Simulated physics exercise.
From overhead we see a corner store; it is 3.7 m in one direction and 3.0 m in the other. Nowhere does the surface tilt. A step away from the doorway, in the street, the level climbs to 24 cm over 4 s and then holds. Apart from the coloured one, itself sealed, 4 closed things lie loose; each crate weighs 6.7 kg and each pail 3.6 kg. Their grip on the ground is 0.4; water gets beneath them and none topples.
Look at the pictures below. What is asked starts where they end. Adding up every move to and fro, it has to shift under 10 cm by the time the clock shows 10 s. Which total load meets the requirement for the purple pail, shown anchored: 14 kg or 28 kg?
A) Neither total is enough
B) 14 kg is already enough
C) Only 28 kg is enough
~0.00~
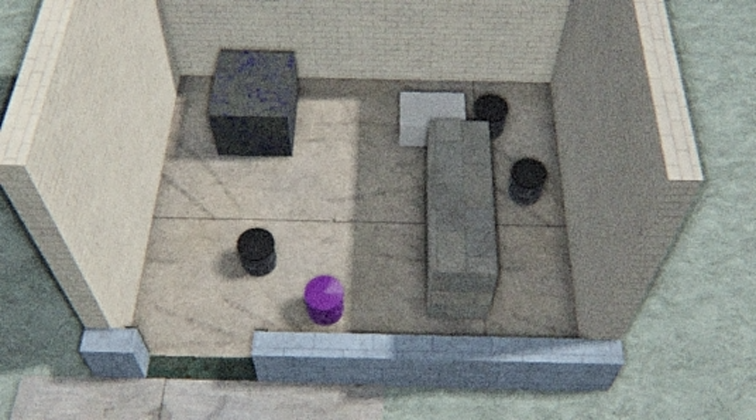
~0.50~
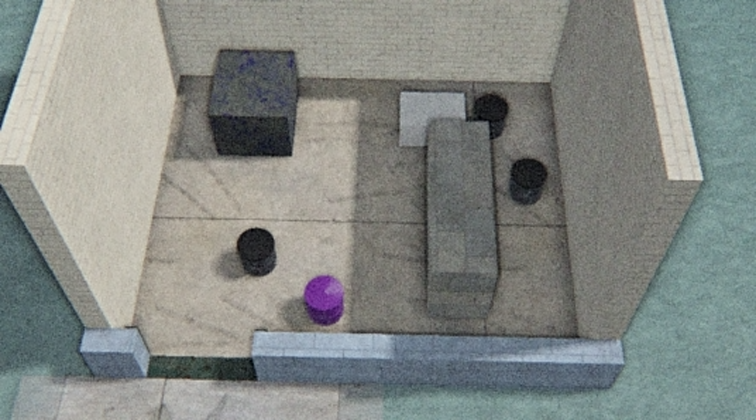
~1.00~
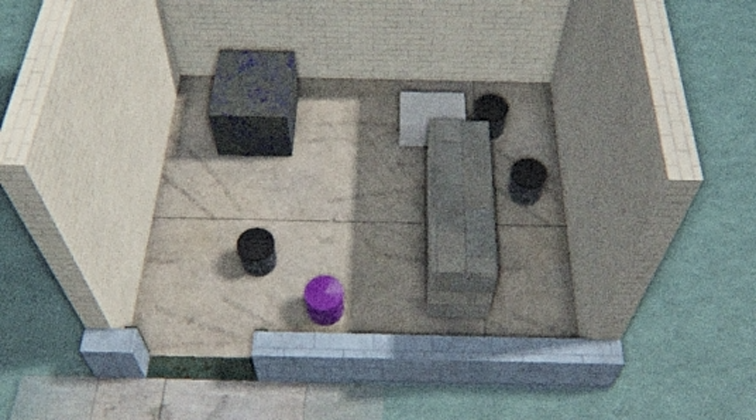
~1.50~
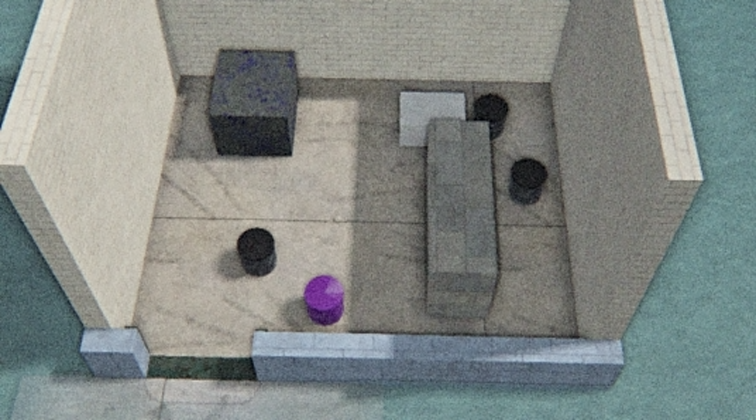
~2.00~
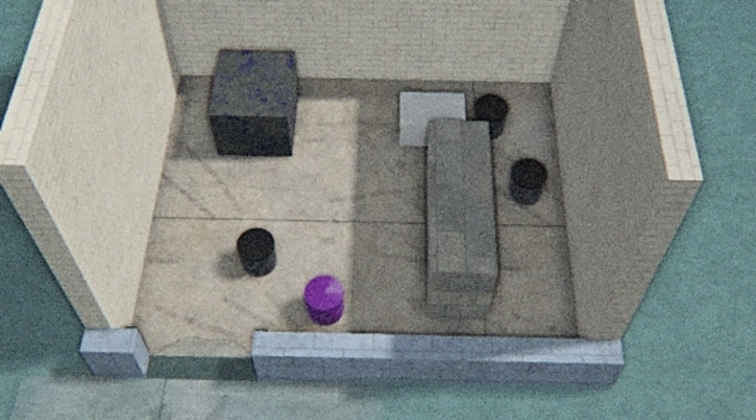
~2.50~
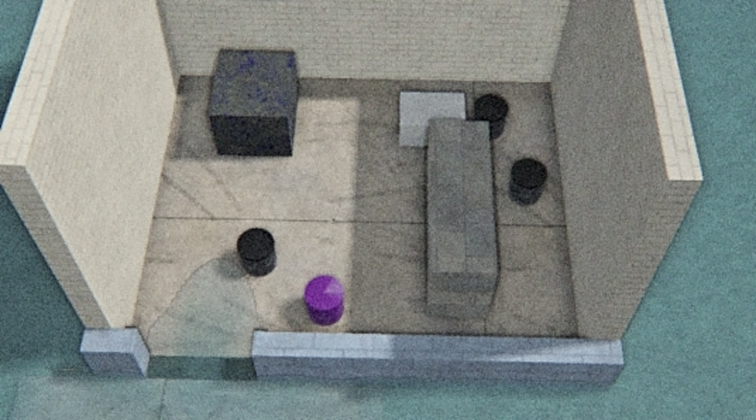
B.
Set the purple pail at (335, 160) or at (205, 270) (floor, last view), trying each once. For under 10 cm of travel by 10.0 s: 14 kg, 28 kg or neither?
In that order: It takes the larger; only the larger holds.
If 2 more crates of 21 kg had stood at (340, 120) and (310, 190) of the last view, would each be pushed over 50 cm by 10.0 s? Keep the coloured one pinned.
In that order: Within it, beyond it.
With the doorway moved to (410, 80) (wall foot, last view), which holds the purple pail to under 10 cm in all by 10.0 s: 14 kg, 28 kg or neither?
In that case the lighter option suffices.
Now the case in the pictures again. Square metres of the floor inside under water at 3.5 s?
Roughly 3.0 m2 of it is wet.
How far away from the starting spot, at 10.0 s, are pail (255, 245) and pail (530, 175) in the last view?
Shifts: 300 cm / 150 cm.
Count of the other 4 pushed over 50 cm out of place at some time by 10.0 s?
Result: 4.
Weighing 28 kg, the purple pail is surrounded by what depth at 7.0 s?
Around 2 cm.
After 3.5 s the purple pail would be 0 cm from its start with 14 kg and 0 cm from its start with 28 kg; 1 cm of water round it then.
After 4.5 s the purple pail would be 0 cm from its start with 14 kg and 0 cm from its start with 28 kg; 2 cm of water round it then.
After 7.0 s the purple pail would be 0 cm from its start with 14 kg and 0 cm from its start with 28 kg; 2 cm of water round it then.
After 10.0 s the purple pail would be 0 cm from its start with 14 kg and 0 cm from its start with 28 kg; 5 cm of water round it then.
